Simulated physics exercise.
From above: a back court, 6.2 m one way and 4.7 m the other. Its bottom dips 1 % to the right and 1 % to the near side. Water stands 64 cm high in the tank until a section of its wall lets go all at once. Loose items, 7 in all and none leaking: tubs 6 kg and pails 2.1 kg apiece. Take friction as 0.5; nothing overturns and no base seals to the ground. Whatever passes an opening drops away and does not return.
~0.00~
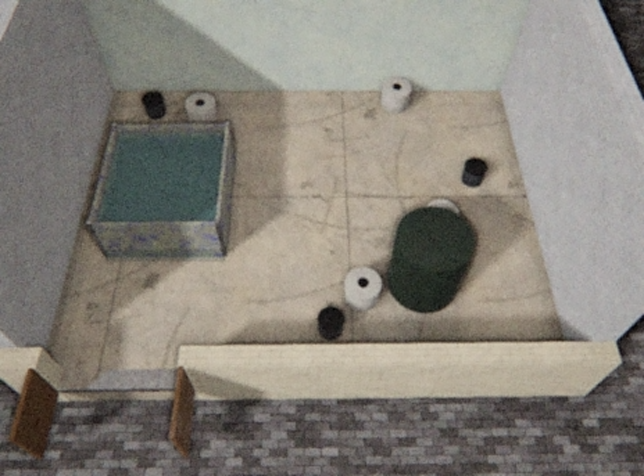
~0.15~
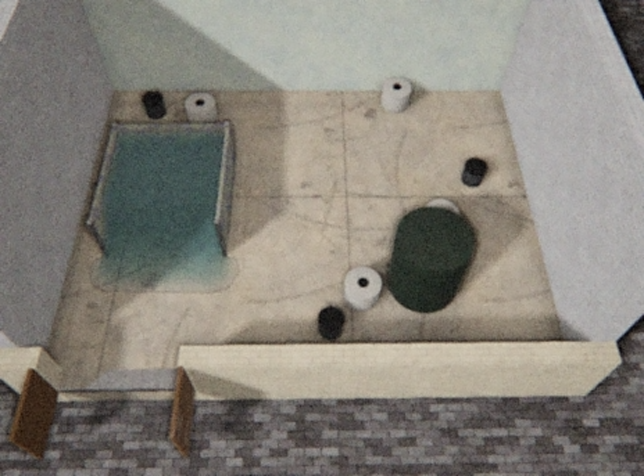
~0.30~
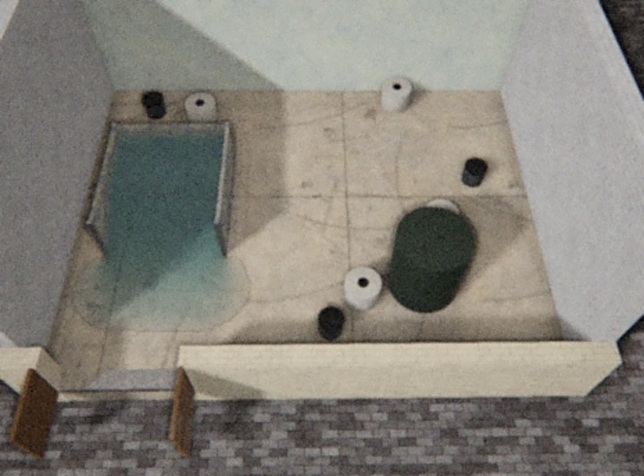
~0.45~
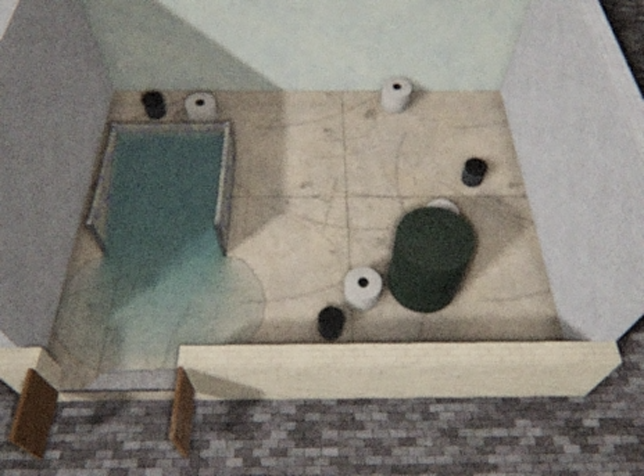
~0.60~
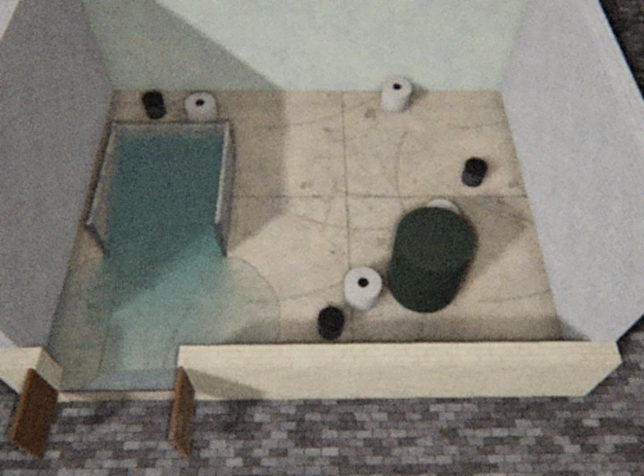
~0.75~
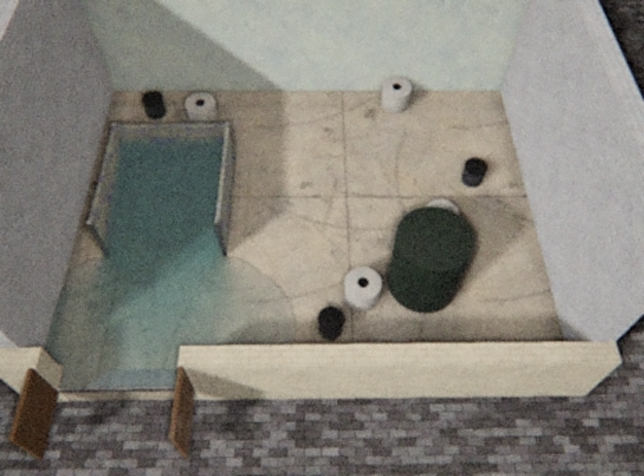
In a walled back court, water pours from an open-fronted tank and spreads to the doorway.
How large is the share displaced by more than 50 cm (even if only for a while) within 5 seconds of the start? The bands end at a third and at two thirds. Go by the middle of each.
It is less than a third.
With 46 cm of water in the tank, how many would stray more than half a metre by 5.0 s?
In that case 2 of them.
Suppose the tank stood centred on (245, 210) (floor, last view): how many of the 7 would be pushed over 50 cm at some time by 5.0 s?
In that case 3 of them.
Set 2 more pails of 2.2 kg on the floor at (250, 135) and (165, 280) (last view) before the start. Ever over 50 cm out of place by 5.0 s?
In turn: Short of it, more.
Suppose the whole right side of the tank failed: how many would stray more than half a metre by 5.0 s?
Then 5.
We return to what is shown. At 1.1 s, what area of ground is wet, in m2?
Some 7.5 m2.
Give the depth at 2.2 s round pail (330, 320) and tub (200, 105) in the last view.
Roughly 6 and 0 cm.
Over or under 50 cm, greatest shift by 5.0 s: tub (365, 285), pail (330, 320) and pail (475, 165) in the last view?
In that order: More, over, short of it.
After 1.1 s 0 of 7 are over 50 cm from their spots; 0 afloat.
After 2.2 s 0 of 7 are over 50 cm from their spots; 1 afloat.
After 3.5 s 2 of 7 are over 50 cm from their spots; 0 afloat.
After 5.0 s 2 of 7 are over 50 cm from their spots, and 2 have been at some point; 0 afloat.
